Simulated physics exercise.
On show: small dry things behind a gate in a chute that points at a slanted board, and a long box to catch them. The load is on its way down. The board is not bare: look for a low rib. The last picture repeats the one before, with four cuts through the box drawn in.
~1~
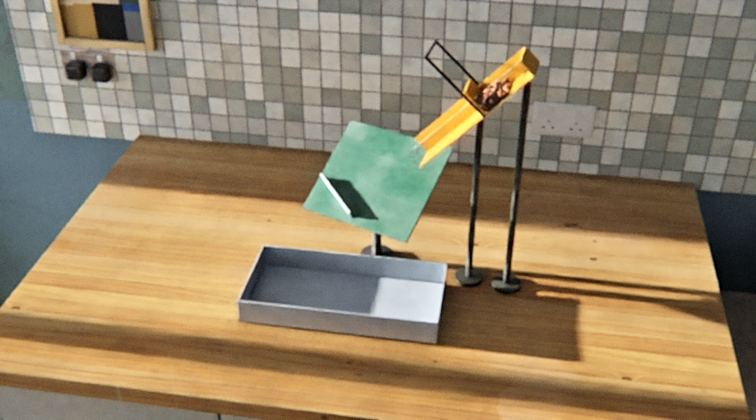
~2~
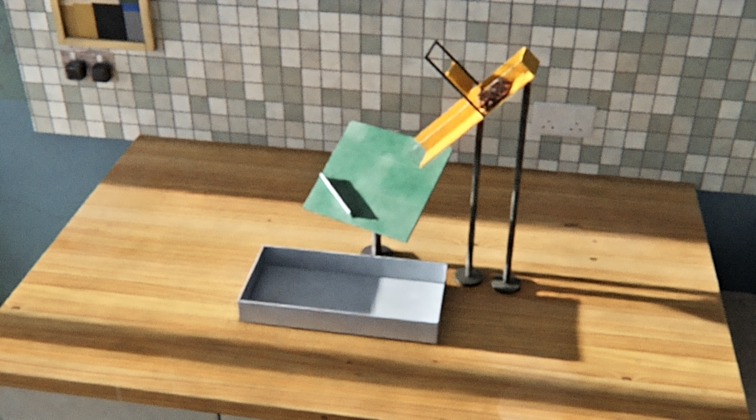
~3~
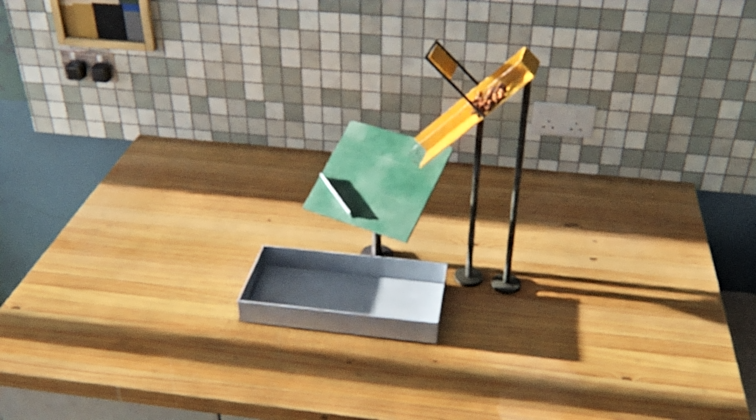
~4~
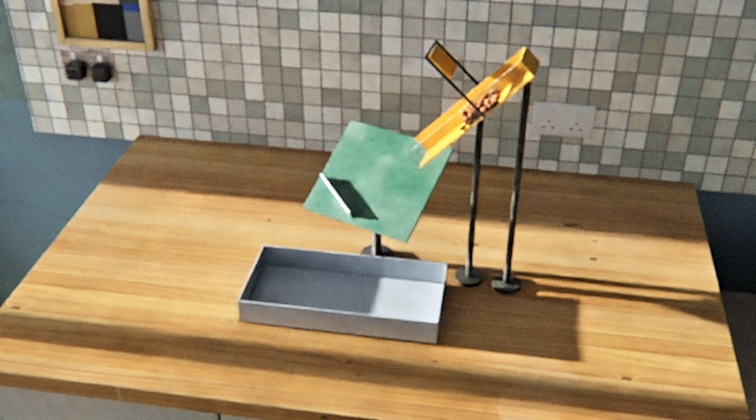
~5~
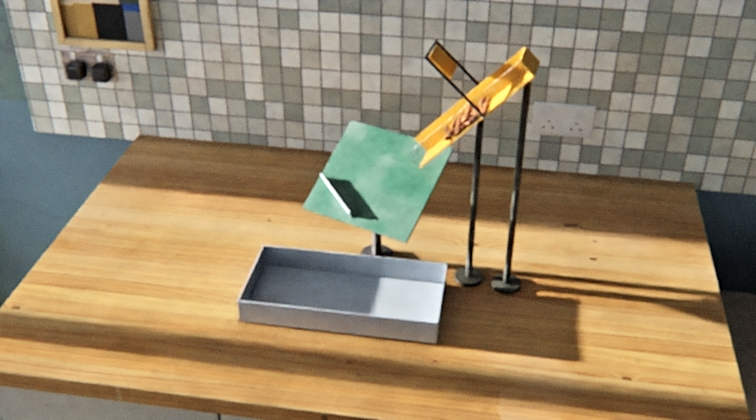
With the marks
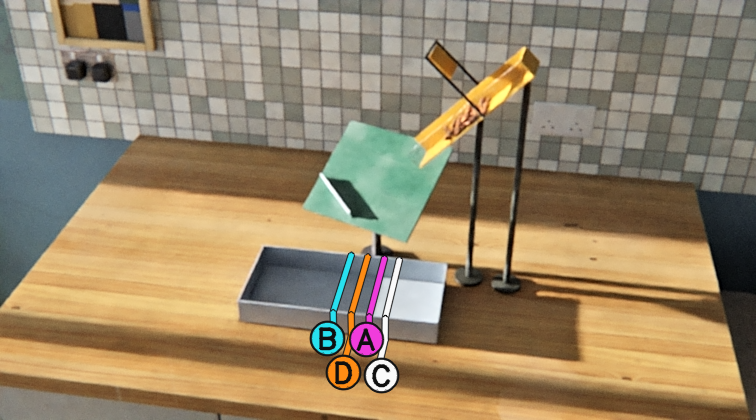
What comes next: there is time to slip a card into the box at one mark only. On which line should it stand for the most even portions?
B.
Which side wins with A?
The left side.
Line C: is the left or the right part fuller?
More lands on the left.
On the marked copy, line A crosses the front rim at (369, 315); line B crosses the front rim at (333, 311); line C crosses the front rim at (385, 317); line D crosses the front rim at (351, 313).
With A, of what is caught, the whole lot on the left of the divider, none at all on the right.
With B, of what is caught, close to half on the left of the divider, close to half on the right.
With C, of what is caught, the whole lot on the left of the divider, none at all on the right.
With D, of what is caught, all but a few on the left of the divider, a small share on the right.
